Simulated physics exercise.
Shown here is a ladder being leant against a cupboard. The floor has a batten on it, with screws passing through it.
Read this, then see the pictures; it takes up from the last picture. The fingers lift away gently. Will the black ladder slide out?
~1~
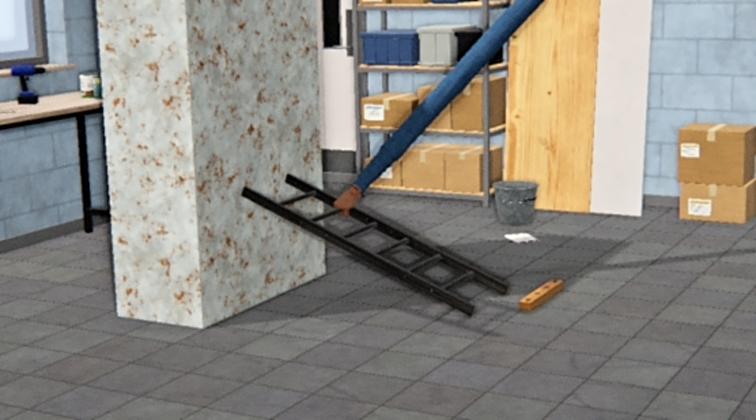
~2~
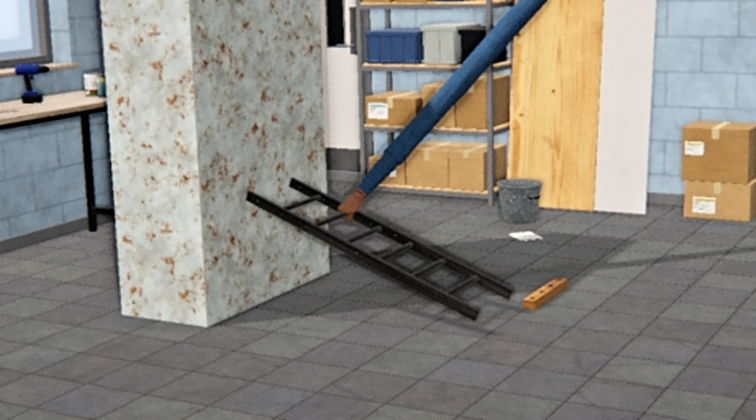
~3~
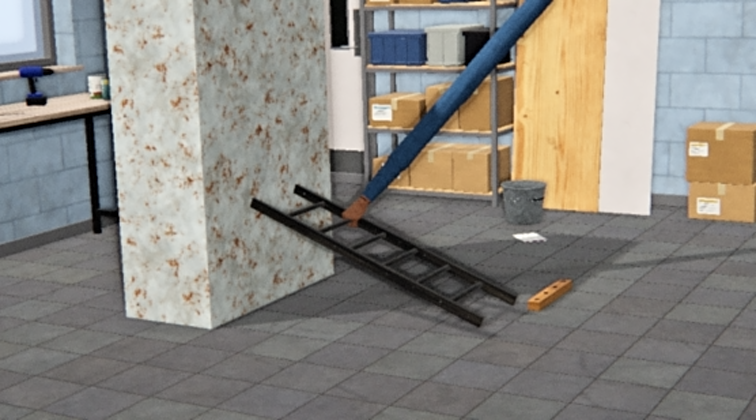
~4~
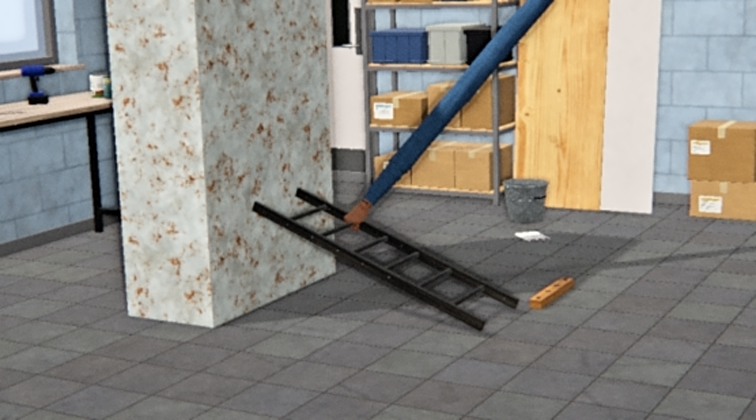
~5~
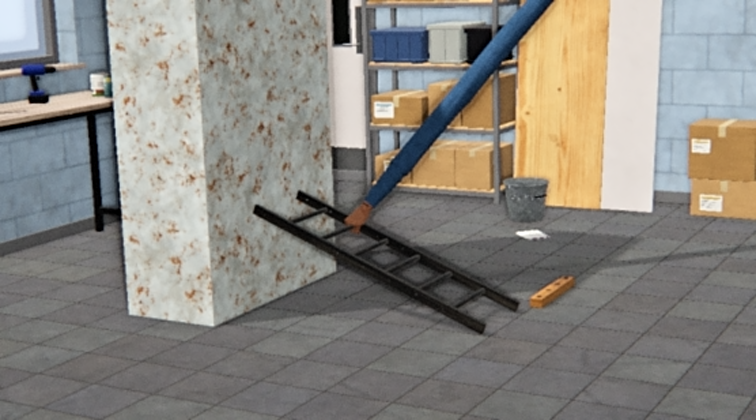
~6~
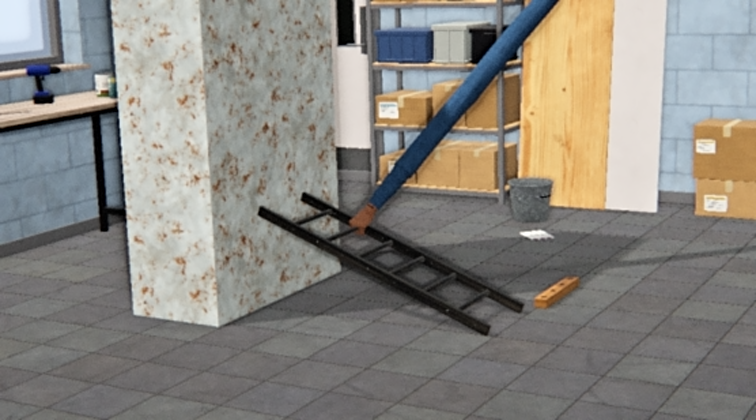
Yes, it slides out.
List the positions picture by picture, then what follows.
In the first frame, still on the way; black ladder (373, 240); batten (542, 295).
In the second frame, still on the way; black ladder (378, 244); batten (546, 293).
In the third frame, still on the way; black ladder (382, 251); batten (551, 294).
In the fourth frame, still on the way; black ladder (384, 254); batten (552, 293).
In the fifth frame, still on the way; black ladder (384, 257); batten (553, 292).
In the sixth frame, in place, still held; black ladder (389, 259); batten (558, 292).
Then, 0.26 s on from there, black ladder turned 10° from its first pose near (395, 282).
Then, 0.40 s on from there, black ladder turned 20° from its first pose near (397, 297).
Then, 0.64 s on from there, black ladder turned 17° from its first pose near (398, 297).
In the end, the black ladder slides out and falls, near (397, 306).
